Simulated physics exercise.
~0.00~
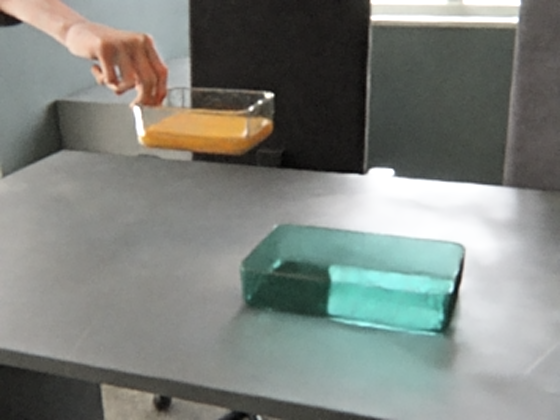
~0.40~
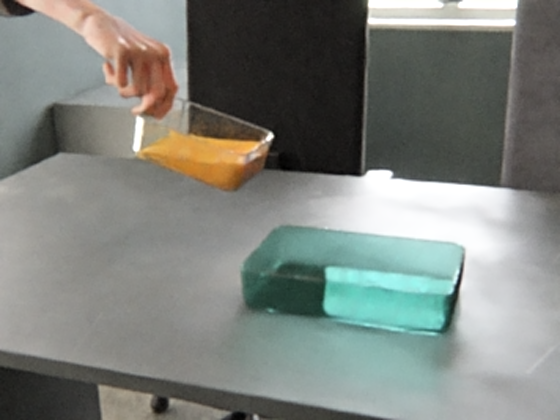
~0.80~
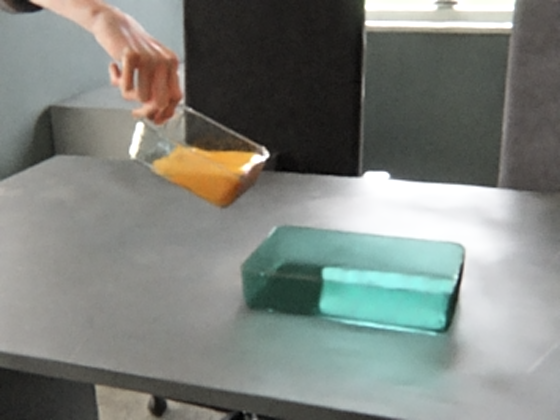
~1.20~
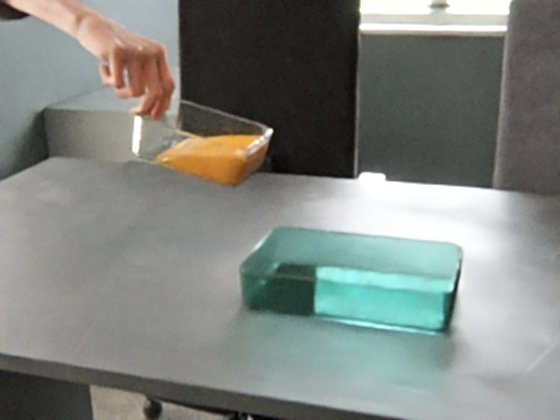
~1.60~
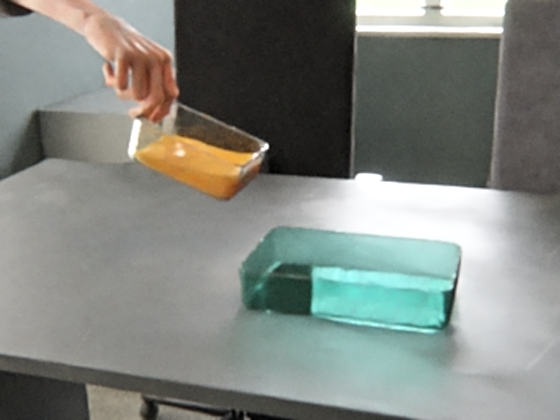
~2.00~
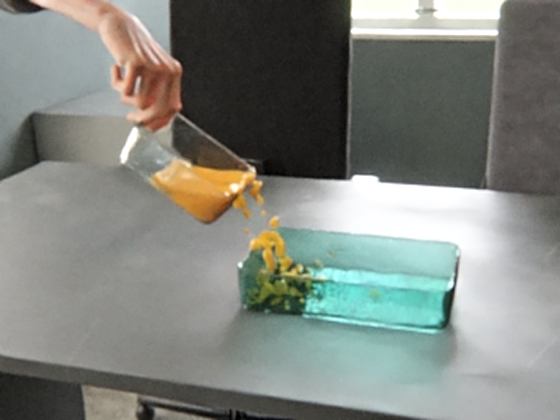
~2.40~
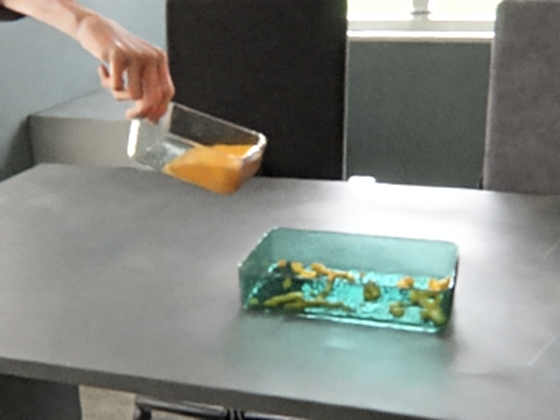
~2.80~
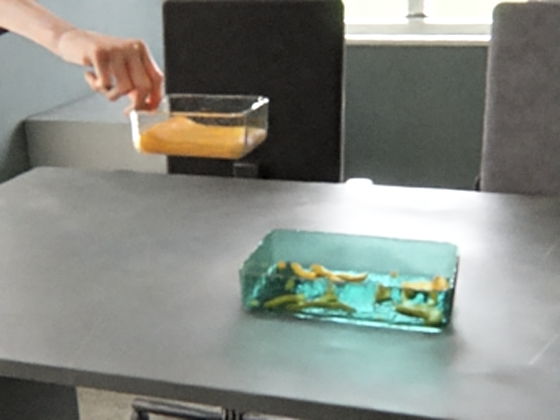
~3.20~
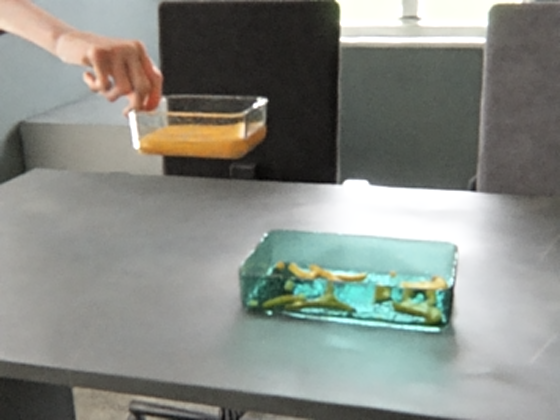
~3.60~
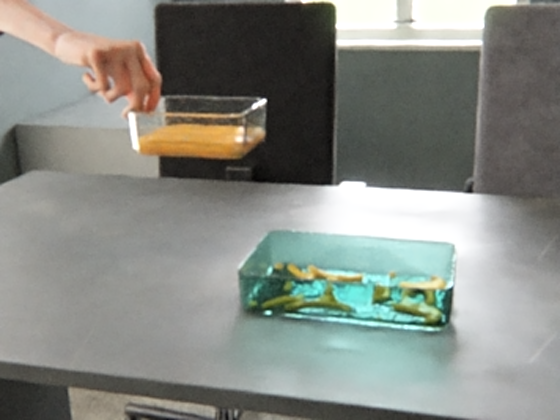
A hand tipped a clear glass container of orange juice beside an empty teal glass dish, eased it back, then tilted it further so some juice splashed into the dish, and finally levelled it, leaving scattered greenish-yellow streaks in the dish and juice still in the container.
